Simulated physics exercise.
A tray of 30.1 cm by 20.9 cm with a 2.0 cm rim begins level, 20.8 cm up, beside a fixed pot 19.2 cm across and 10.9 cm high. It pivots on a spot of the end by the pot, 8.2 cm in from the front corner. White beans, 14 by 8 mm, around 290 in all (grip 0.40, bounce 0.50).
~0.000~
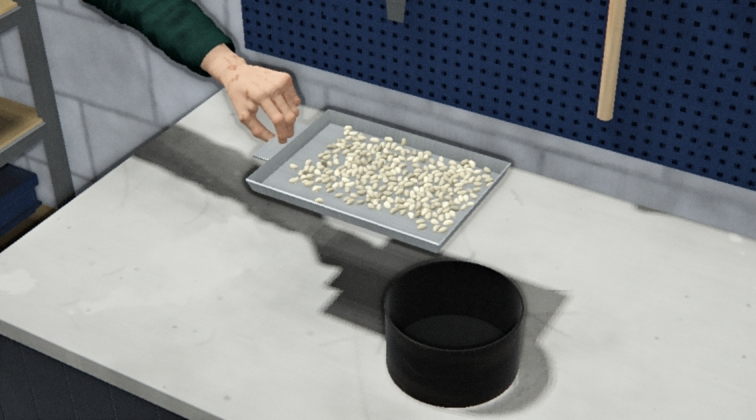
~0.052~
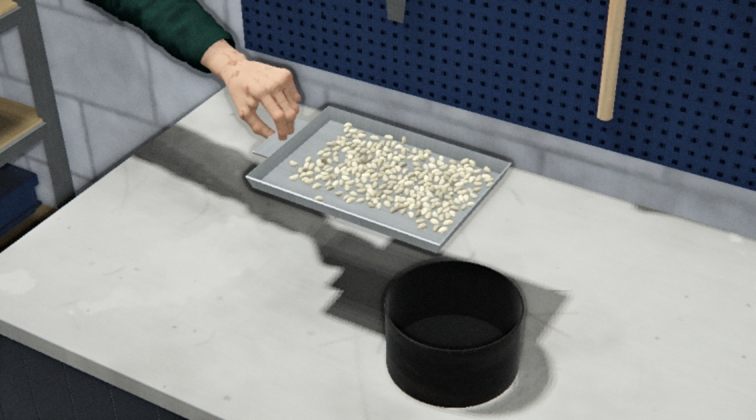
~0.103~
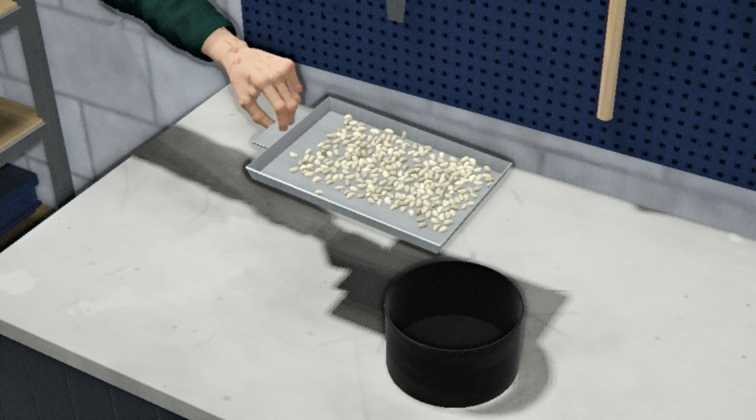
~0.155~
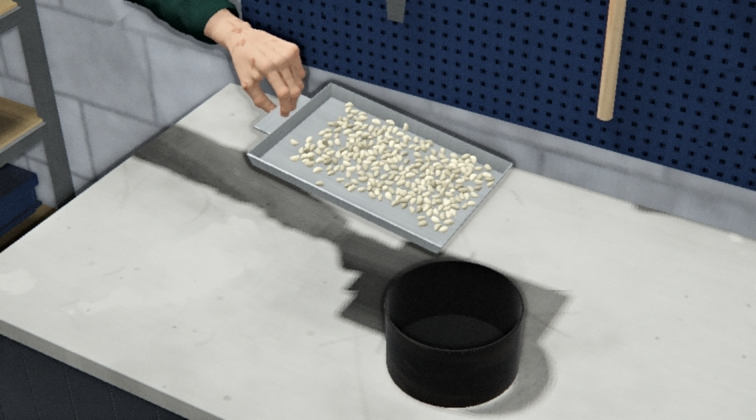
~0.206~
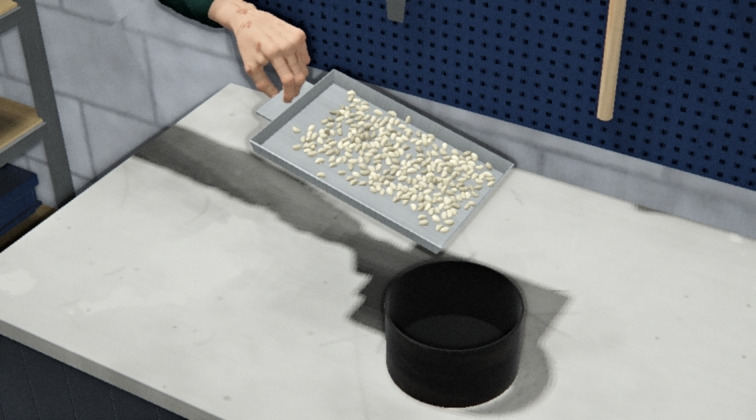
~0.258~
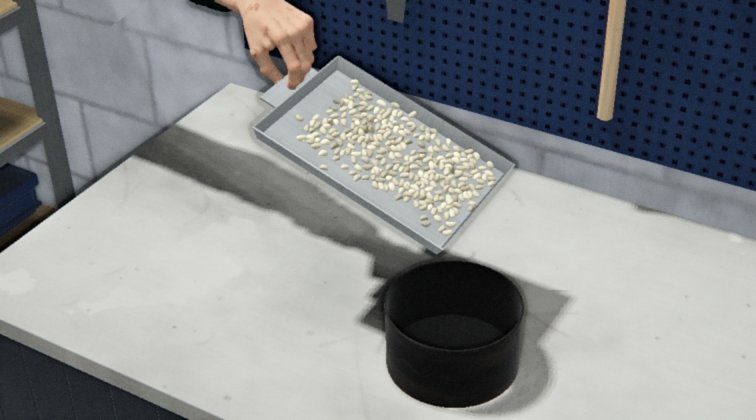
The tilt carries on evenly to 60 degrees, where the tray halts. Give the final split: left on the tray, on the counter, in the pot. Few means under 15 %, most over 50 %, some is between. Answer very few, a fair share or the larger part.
Tray: A fair share, counter: A fair share, pot: A fair share.
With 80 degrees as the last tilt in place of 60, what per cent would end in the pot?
Then about 50 per cent.
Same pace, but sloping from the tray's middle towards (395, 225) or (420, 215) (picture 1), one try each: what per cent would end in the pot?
About 65 and 70 per cent.
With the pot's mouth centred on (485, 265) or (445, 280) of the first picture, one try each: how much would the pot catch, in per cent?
About 40 and 20 per cent.
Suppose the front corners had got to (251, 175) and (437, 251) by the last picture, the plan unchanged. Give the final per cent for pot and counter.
Pot 35, counter 10.
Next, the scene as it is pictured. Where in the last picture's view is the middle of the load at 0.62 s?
Around (456, 179).
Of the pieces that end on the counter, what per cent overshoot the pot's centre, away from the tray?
About 90 per cent.
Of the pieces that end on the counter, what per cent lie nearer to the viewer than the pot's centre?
Some 20 per cent.
Then, at 0.48 s, tilt 40 degrees; the tray holds 100 %, the pot 0 %.
Then, at 0.62 s, tilt 54 degrees; the tray holds 100 %, the pot 0 %.
After 0.90 s, tilt 60 degrees; the tray holds 50 %, the pot 20 %.
In the end, at 2.5 s, tray 40 %, counter 25 %, pot 30 %.
